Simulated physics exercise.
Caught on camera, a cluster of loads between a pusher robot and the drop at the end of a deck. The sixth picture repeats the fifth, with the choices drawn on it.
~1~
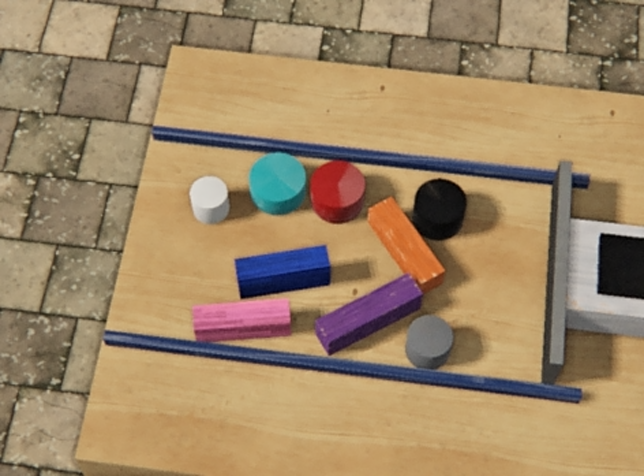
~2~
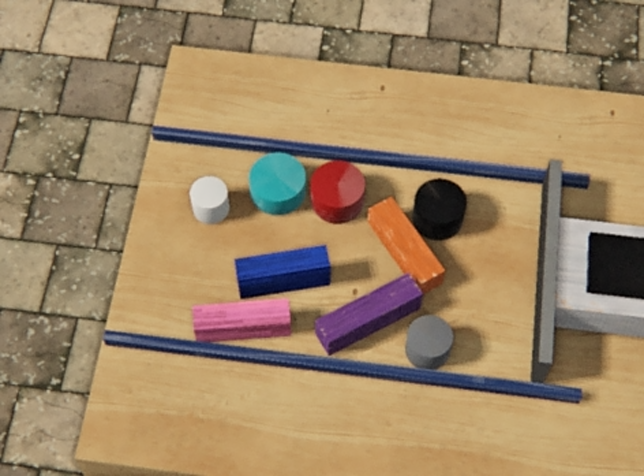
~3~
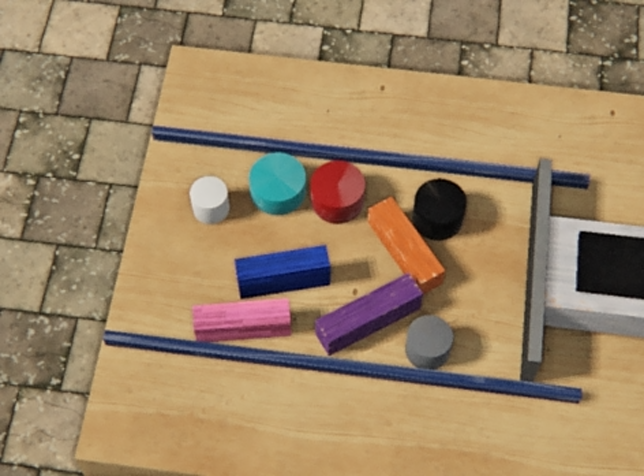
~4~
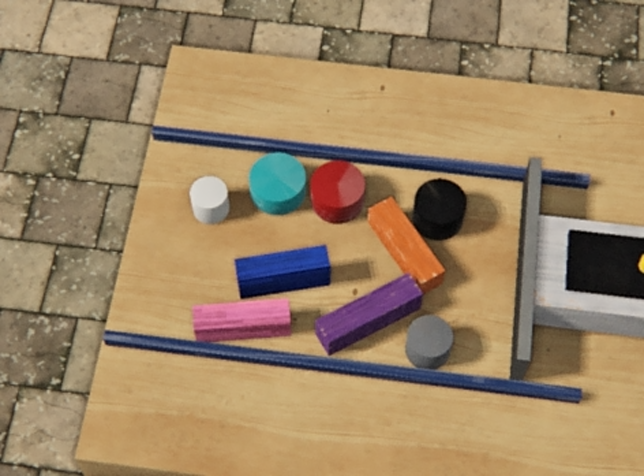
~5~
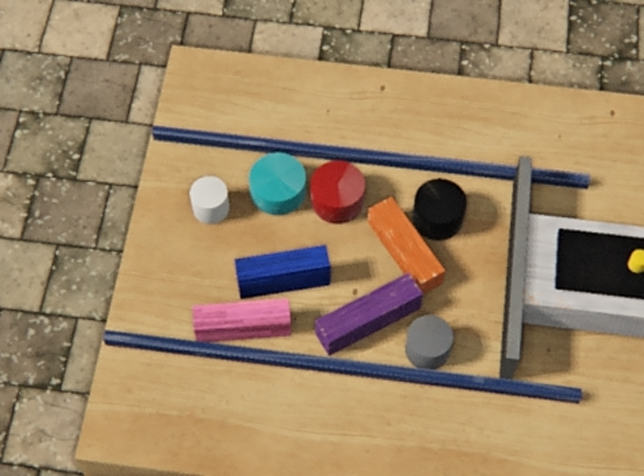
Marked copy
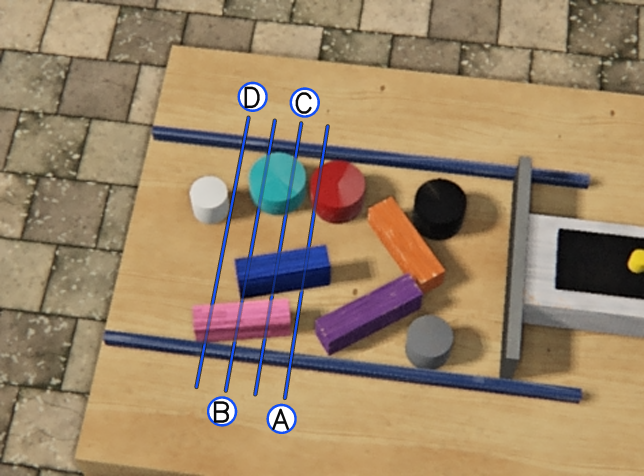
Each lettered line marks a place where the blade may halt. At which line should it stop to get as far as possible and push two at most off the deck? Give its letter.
The farthest such stop is D.
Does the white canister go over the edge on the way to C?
No.
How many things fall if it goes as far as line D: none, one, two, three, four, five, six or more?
Two.
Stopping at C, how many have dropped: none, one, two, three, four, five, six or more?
In all, none.
On the marked copy, A at (308, 254); B at (252, 248); C at (280, 251); D at (224, 245).
Taking D. A third of the way, robot (489, 250); turquoise canister (273, 183); grey canister (373, 336).
Two thirds of the way, robot (382, 237); white canister (196, 203); turquoise canister (207, 164).
When it is over, robot (300, 228); pink stick over the edge; white canister over the edge; two fallen.
As for the rest, A is within the limit but short; B is within the limit but short; C is within the limit but short.
